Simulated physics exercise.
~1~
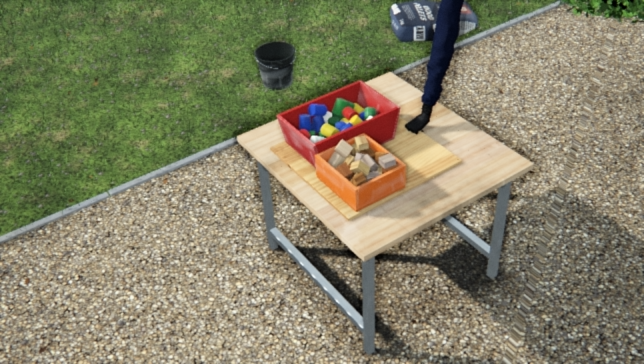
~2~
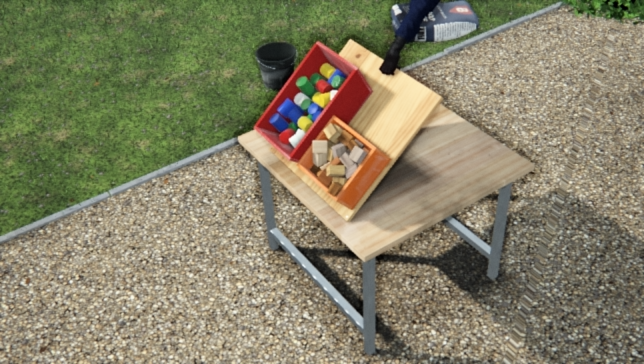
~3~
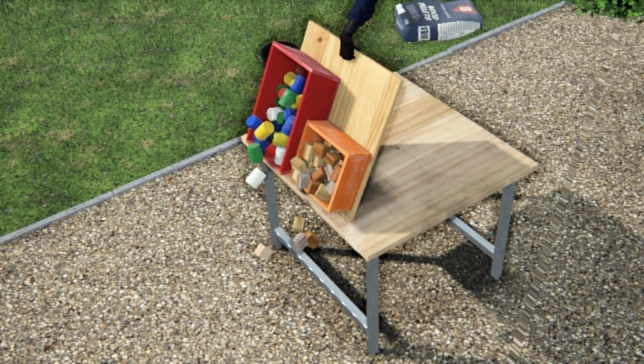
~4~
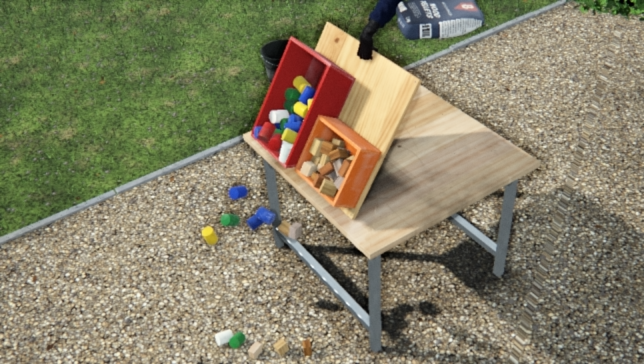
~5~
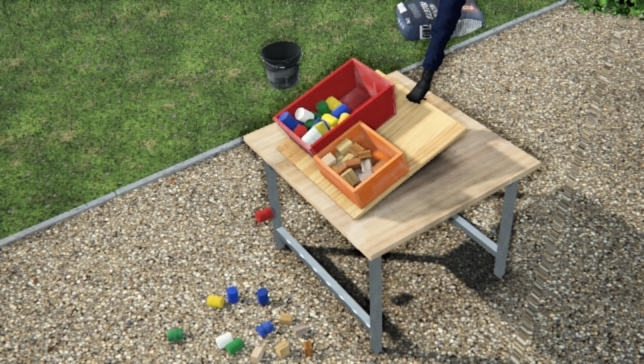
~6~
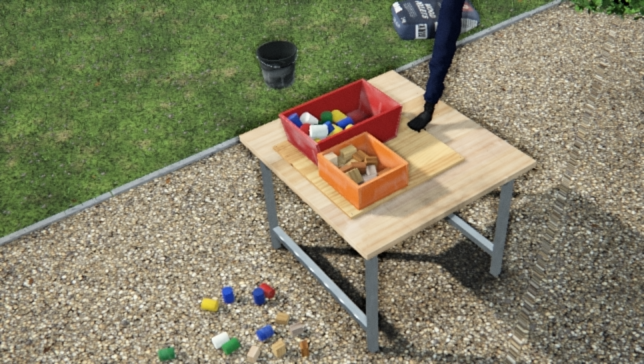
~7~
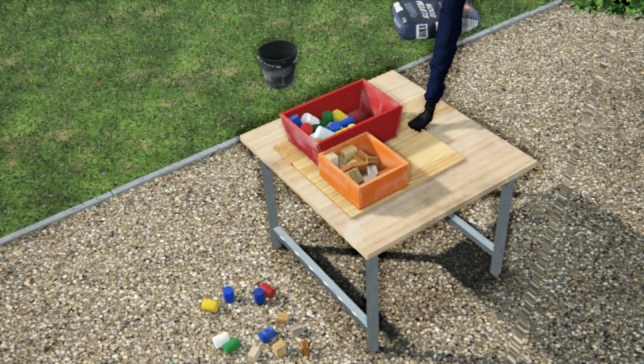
A dark-sleeved arm tipped up a board on a wooden table, tilting the red and orange crates fixed to it until some colourful pieces and wooden blocks spilled onto the gravel, then lowered it flat, with most pieces still in the crates.
